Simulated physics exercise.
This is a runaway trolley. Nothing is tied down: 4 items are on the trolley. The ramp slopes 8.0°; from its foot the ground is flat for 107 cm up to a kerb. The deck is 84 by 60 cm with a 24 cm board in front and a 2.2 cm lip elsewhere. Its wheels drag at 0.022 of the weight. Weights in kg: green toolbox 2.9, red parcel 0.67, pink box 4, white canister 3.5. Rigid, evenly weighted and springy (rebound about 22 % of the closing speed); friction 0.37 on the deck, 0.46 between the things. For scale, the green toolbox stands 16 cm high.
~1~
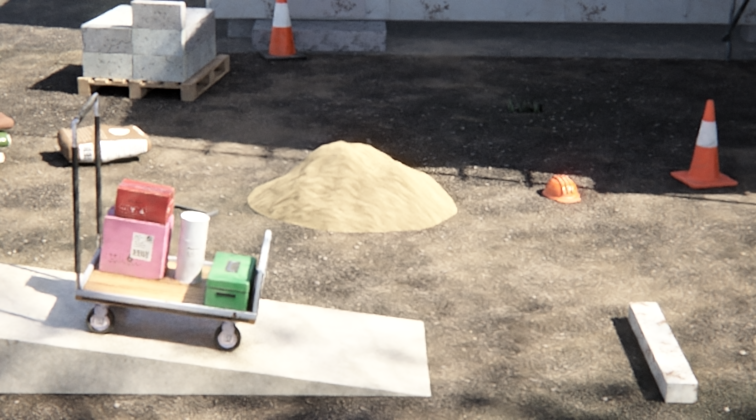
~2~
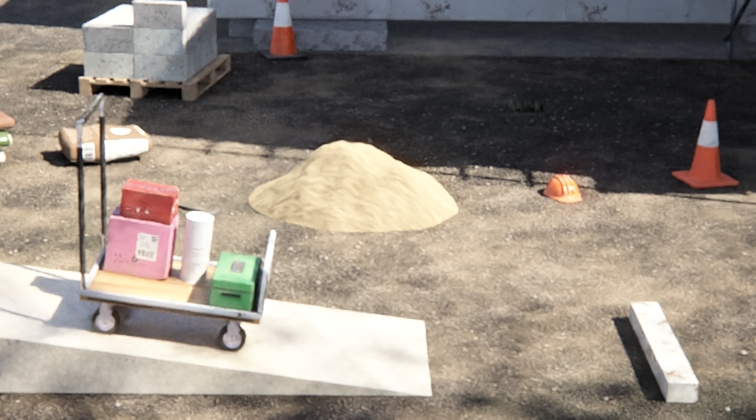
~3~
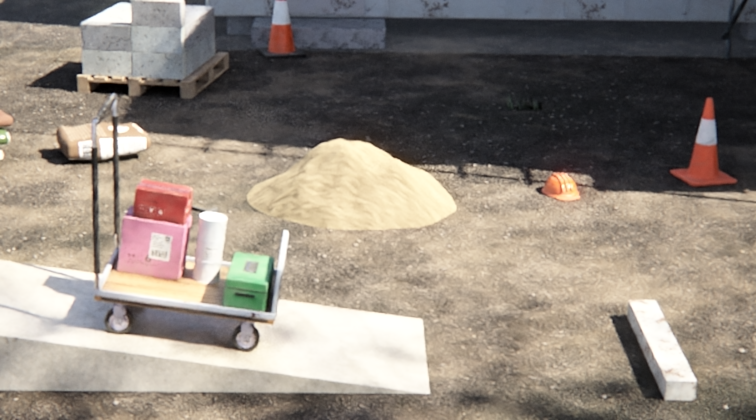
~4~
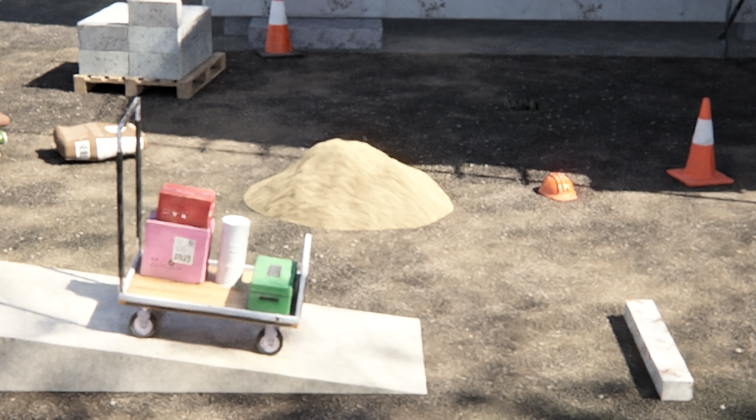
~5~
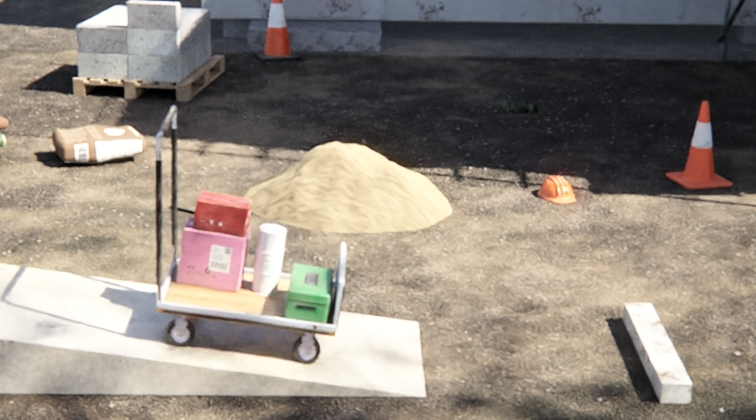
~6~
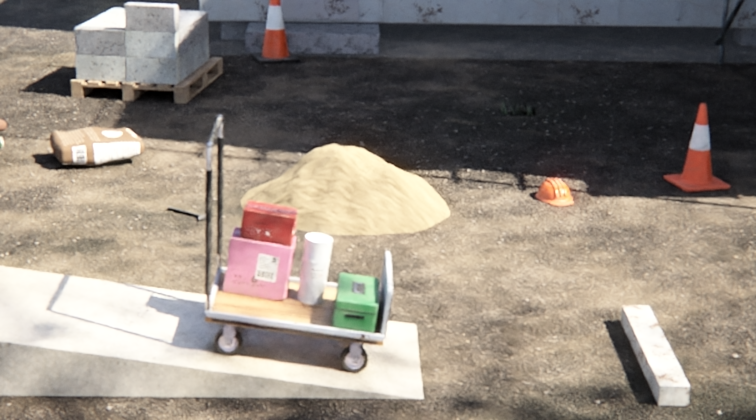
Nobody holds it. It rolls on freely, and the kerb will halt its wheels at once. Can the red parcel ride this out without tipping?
The red parcel stays upright.
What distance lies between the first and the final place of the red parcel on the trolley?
About 12 cm.
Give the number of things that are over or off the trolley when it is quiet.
That comes to 0.
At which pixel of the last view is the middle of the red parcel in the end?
At about (558, 247).
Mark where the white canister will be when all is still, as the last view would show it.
Around (596, 286).
Then, 0.40 s past the last view, kerb 74 cm ahead.
Then, 0.80 s past the last view, kerb 9 cm ahead.
Then, 1.00 s past the last view, trolley at the kerb; red parcel shifted 13 cm near (559, 247); pink box shifted 12 cm; white canister shifted 7 cm.
Finally, not toppled but over 10 cm from the start, red parcel and pink box; the other 2 still in place (within 10 cm). Final places as that camera would see them, red parcel near (558, 247).
